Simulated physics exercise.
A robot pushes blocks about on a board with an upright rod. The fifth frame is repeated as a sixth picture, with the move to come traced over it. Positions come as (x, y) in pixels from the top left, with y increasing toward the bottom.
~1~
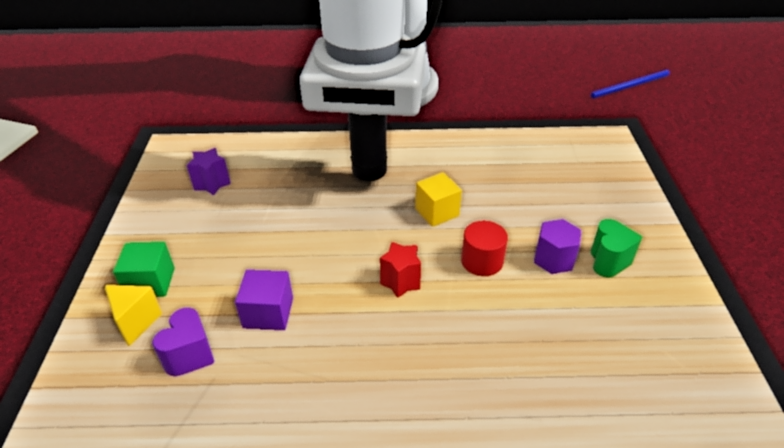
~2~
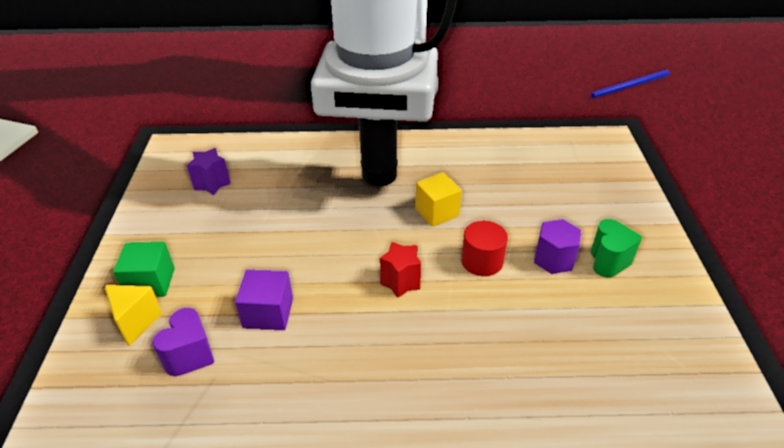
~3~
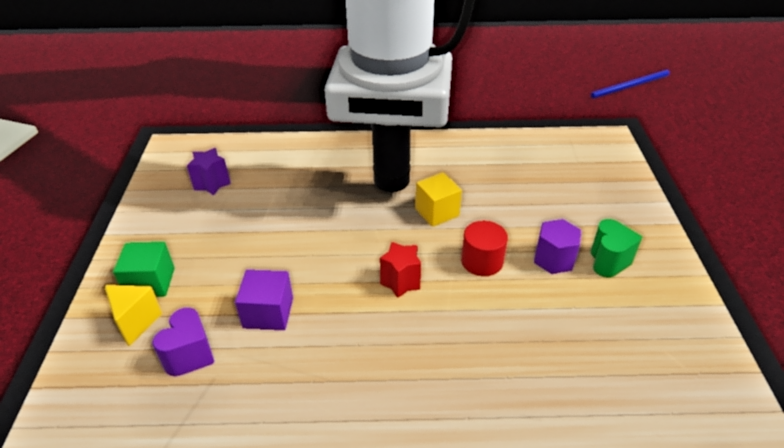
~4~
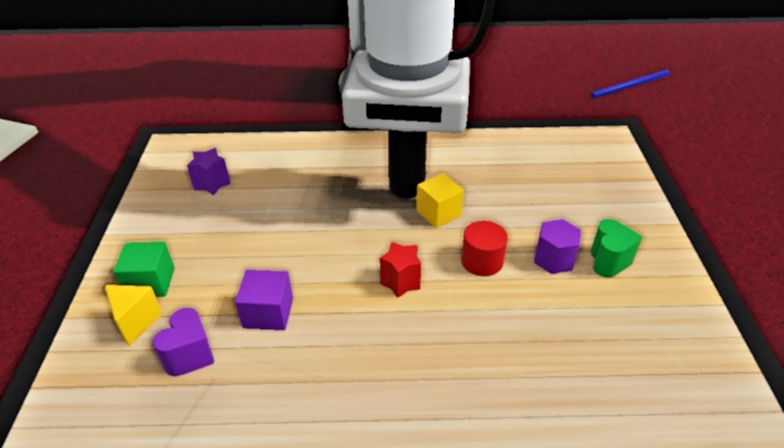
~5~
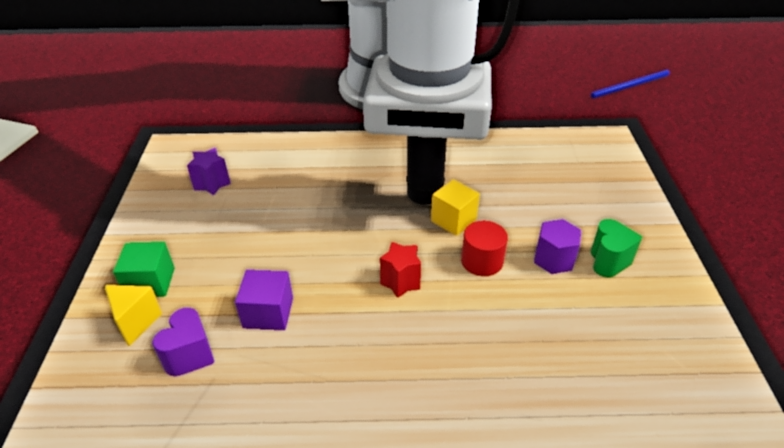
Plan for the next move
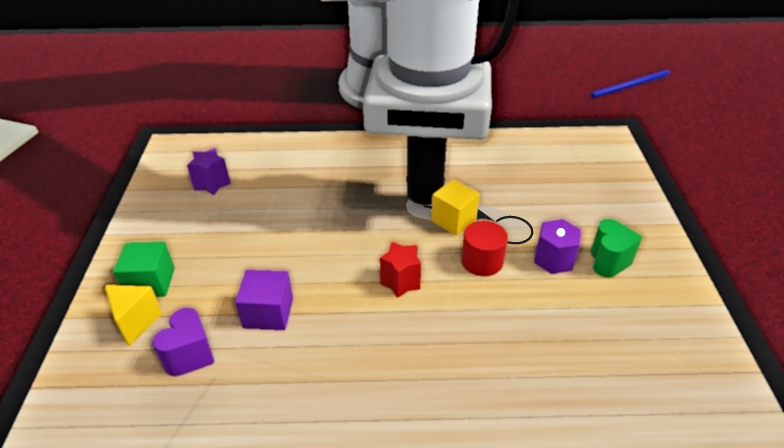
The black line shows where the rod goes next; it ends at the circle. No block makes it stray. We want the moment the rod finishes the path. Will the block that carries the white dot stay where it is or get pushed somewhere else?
My prediction: It moves.
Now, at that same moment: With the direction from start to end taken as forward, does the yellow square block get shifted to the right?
Short answer: Yes.
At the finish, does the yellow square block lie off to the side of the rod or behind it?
No, that is not what happens.
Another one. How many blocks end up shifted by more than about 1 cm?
My guess is two.
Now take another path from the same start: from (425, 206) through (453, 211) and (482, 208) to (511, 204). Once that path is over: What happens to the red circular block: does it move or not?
It is still where it was.
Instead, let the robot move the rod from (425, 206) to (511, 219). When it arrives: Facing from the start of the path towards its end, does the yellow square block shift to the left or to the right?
It heads right.
The drawn path runs from (425, 206) through (469, 215) to (513, 230); the dot is on the purple hexagonal block.
What follows on the original path. Halfway along, rod (471, 203); yellow square block (500, 207), turned 20° clockwise; red circular block (488, 237).
At the end, rod (515, 218); yellow square block (535, 228), turned 30° clockwise; red circular block (488, 237); purple hexagonal block (581, 244); green heart-shaped block not moved.
